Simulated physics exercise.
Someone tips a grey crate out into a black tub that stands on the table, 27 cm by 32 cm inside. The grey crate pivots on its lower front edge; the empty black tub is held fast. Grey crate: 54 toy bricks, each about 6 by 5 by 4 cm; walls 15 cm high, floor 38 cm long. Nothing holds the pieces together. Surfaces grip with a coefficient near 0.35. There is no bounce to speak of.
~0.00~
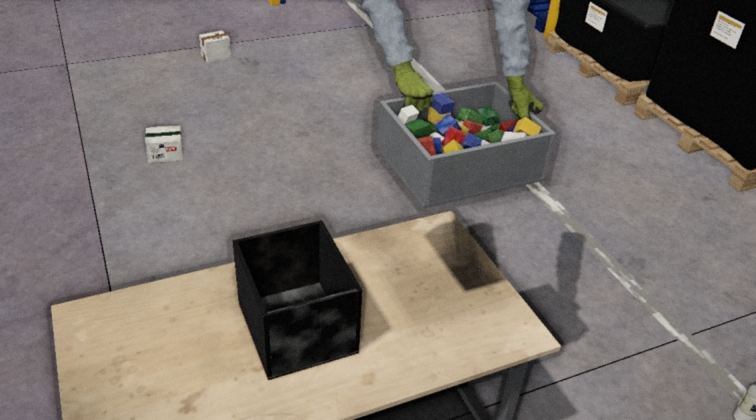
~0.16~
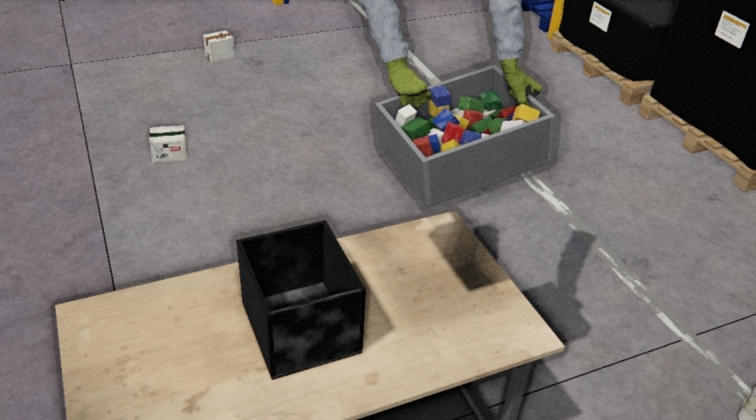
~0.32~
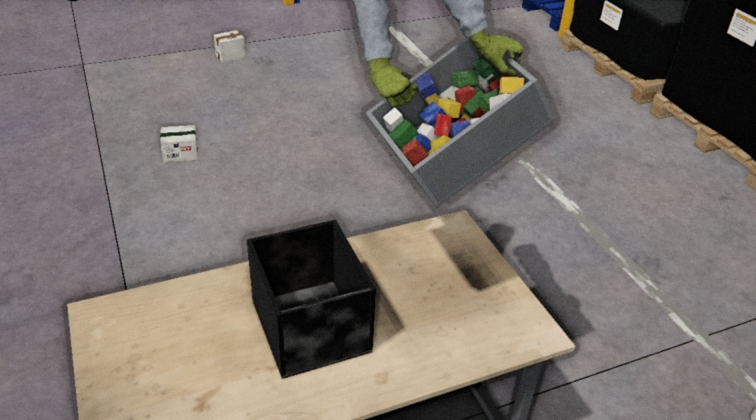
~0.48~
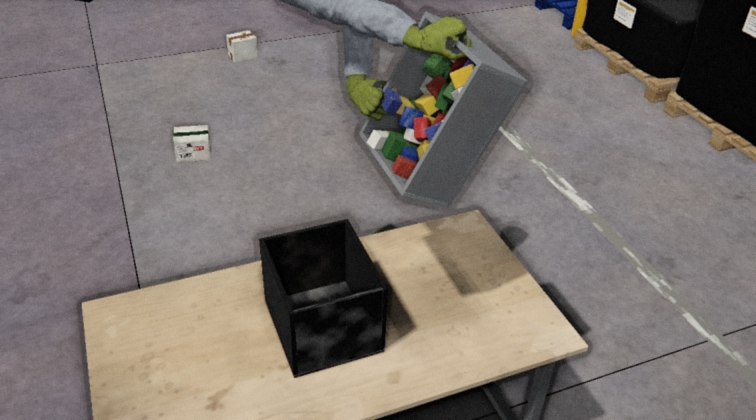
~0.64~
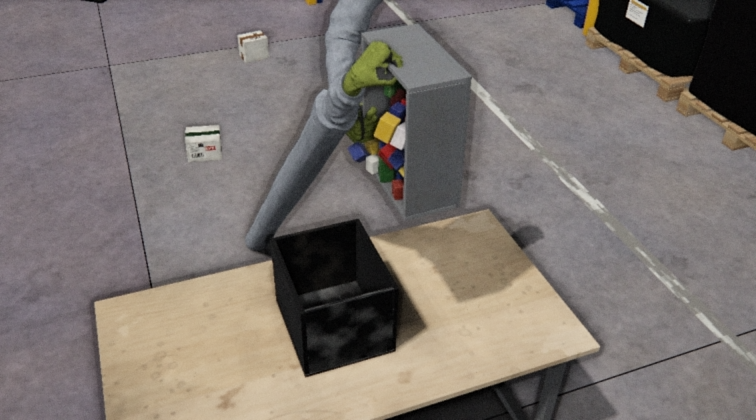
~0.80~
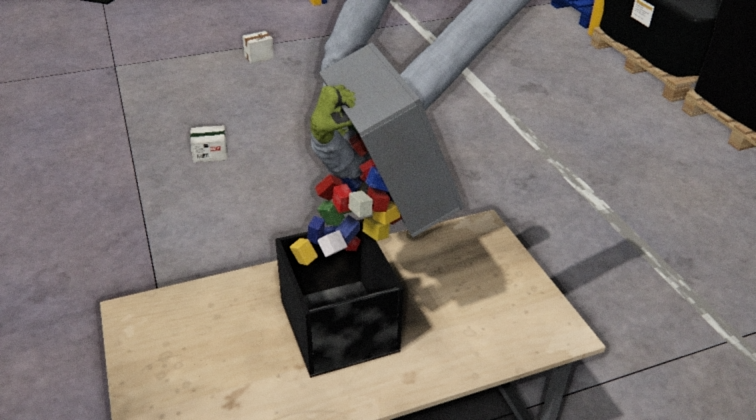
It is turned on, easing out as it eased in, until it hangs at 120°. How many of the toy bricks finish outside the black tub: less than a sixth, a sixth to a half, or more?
The share outside the black tub is less than a sixth.
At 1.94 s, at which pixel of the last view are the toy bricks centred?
Near (328, 309).
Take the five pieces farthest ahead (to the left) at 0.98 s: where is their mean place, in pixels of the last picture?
Near (261, 313).
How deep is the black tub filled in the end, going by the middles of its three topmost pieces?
Some 15 cm.
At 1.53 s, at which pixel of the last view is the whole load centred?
At about (327, 308).
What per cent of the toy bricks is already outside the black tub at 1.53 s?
About 5 per cent.
After 0.98 s, tilt 120°; 12 still in the grey crate, 21 in the black tub, 2 outside the black tub and 19 in the air.
After 1.21 s, tilt 120°; 1 still in the grey crate, 43 in the black tub, 4 outside the black tub and 6 in the air.
After 1.53 s, tilt 120°; 50 in the black tub and 4 outside the black tub.
Outcome (at 1.94 s), 50 in the black tub and 4 outside the black tub. Asked share, 4 of 54, 7 per cent.
